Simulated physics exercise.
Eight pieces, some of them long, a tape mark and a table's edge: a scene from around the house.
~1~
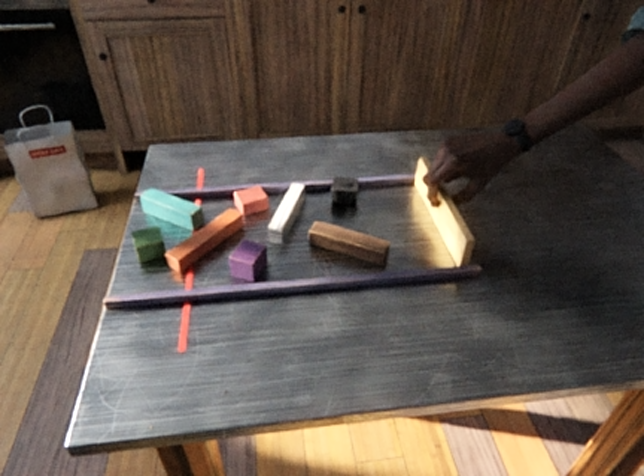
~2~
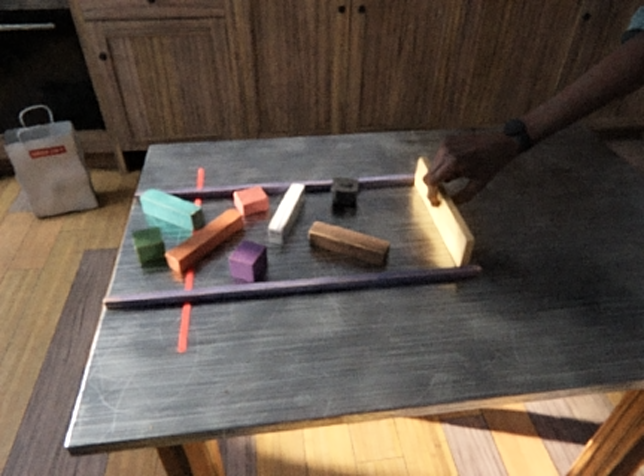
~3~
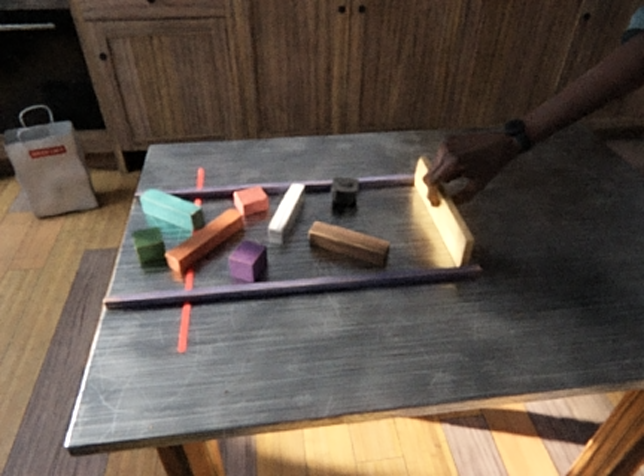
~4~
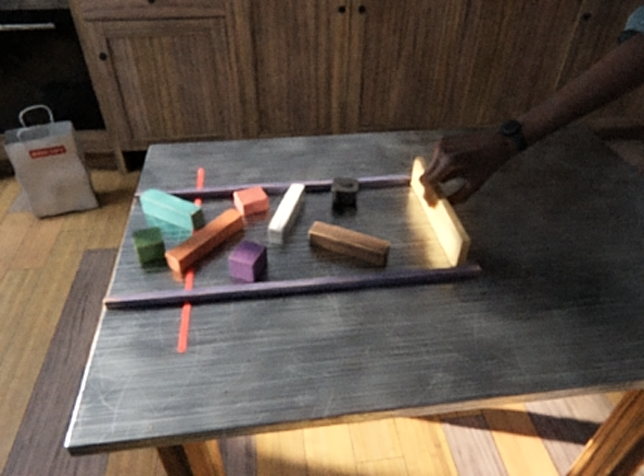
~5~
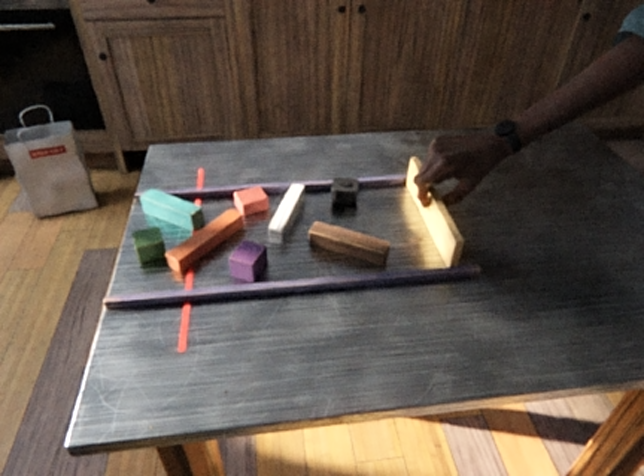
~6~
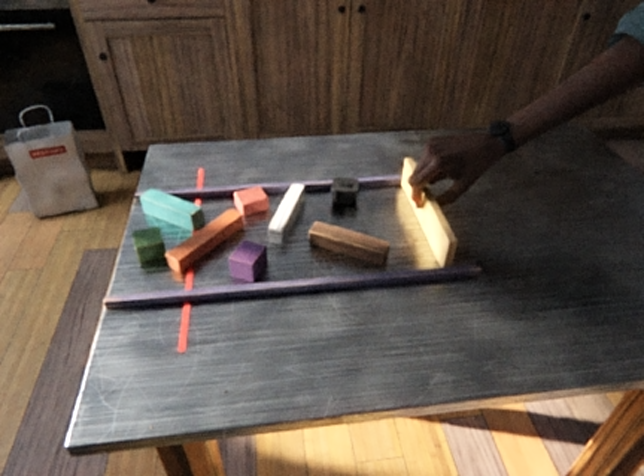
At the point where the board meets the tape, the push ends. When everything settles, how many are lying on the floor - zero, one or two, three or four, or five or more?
It sends over the edge a lone piece or a pair.
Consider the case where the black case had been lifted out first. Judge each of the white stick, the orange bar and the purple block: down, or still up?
White stick: Is still there; orange bar: Is still there; purple block: Is still there.
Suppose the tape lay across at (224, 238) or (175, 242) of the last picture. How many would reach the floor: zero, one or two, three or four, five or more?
Going one tape after another, I'd say no fall at all for the first and either three or four for the second.
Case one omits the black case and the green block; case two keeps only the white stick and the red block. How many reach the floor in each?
You'd see 1 fallen, and 0 in the other try.
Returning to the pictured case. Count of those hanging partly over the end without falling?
I get 1.
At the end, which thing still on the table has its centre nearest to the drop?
The red block is it.
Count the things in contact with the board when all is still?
Tally at the end: 2.
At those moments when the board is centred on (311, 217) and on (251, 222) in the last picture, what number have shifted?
So far 4, and 7 at the second.
A little later, none off yet; green block at rest near (150, 245); turquoise bar at rest near (172, 210); orange bar at rest near (207, 239).
When it is over, the number that fall off is one or two; down, turquoise bar and green block.
